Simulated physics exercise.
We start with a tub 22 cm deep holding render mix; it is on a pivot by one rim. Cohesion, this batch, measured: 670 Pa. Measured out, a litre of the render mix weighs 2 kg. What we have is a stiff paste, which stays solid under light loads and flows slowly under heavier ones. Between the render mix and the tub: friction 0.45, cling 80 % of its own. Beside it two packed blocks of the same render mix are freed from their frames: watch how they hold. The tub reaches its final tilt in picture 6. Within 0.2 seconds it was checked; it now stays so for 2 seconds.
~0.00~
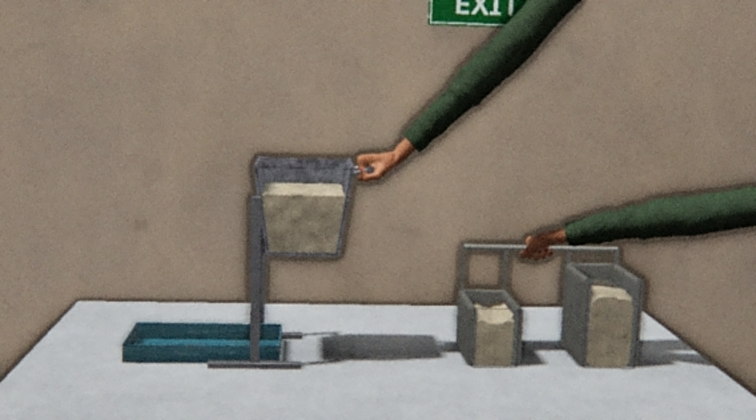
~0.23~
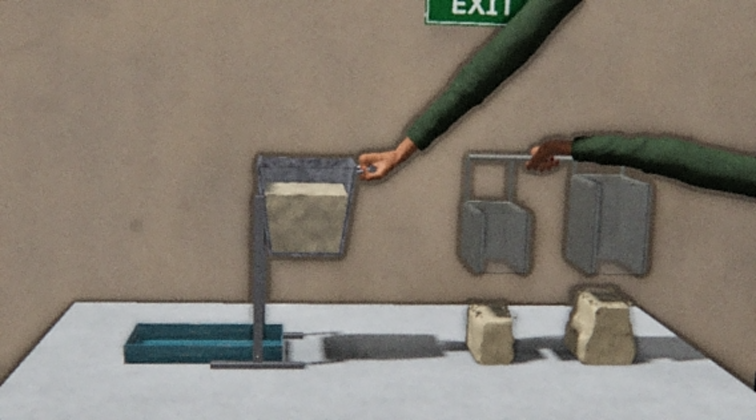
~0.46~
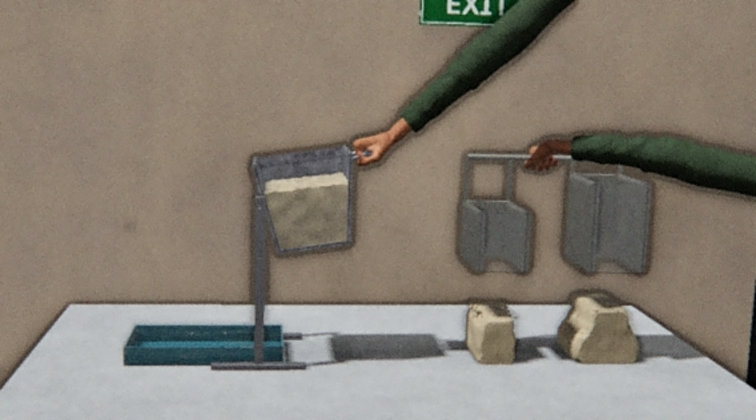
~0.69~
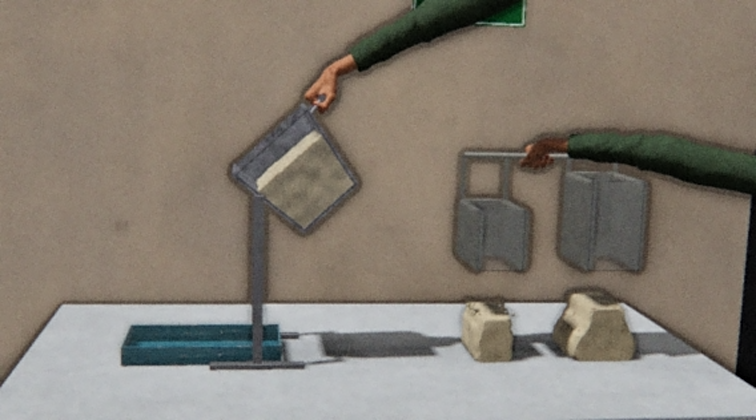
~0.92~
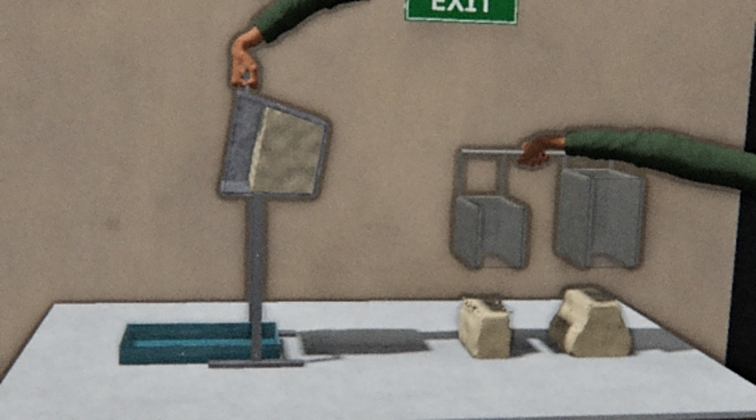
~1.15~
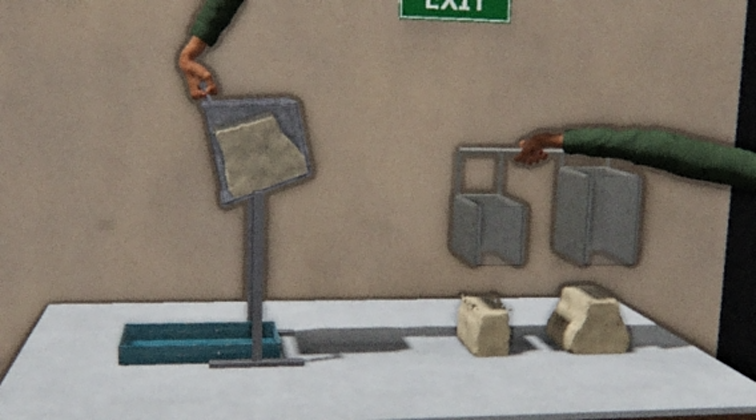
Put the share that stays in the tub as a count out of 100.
The share that stays is about 38 out of 100.
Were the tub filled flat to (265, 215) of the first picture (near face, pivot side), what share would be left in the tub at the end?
Then about 45 %.
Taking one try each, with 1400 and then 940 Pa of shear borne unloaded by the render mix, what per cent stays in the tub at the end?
You'd see 95 percent the first time and 40 percent the second.
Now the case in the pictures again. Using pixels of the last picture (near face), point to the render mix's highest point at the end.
It ends up highest close to (303, 160).
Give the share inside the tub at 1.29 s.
Tub contents: Around 75 %.
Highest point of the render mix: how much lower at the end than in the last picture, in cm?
Roughly 10 cm.
After 1.29 s, the tub is at 102 degrees and holds 75 %.
After 1.46 s, the tub is at 102 degrees and holds 38 %.
After 1.63 s, the tub is at 102 degrees and holds 38 %.
After 1.80 s, the tub is at 102 degrees and holds 38 %.
After 3.15 s, the tub is at 102 degrees and holds 38 %.
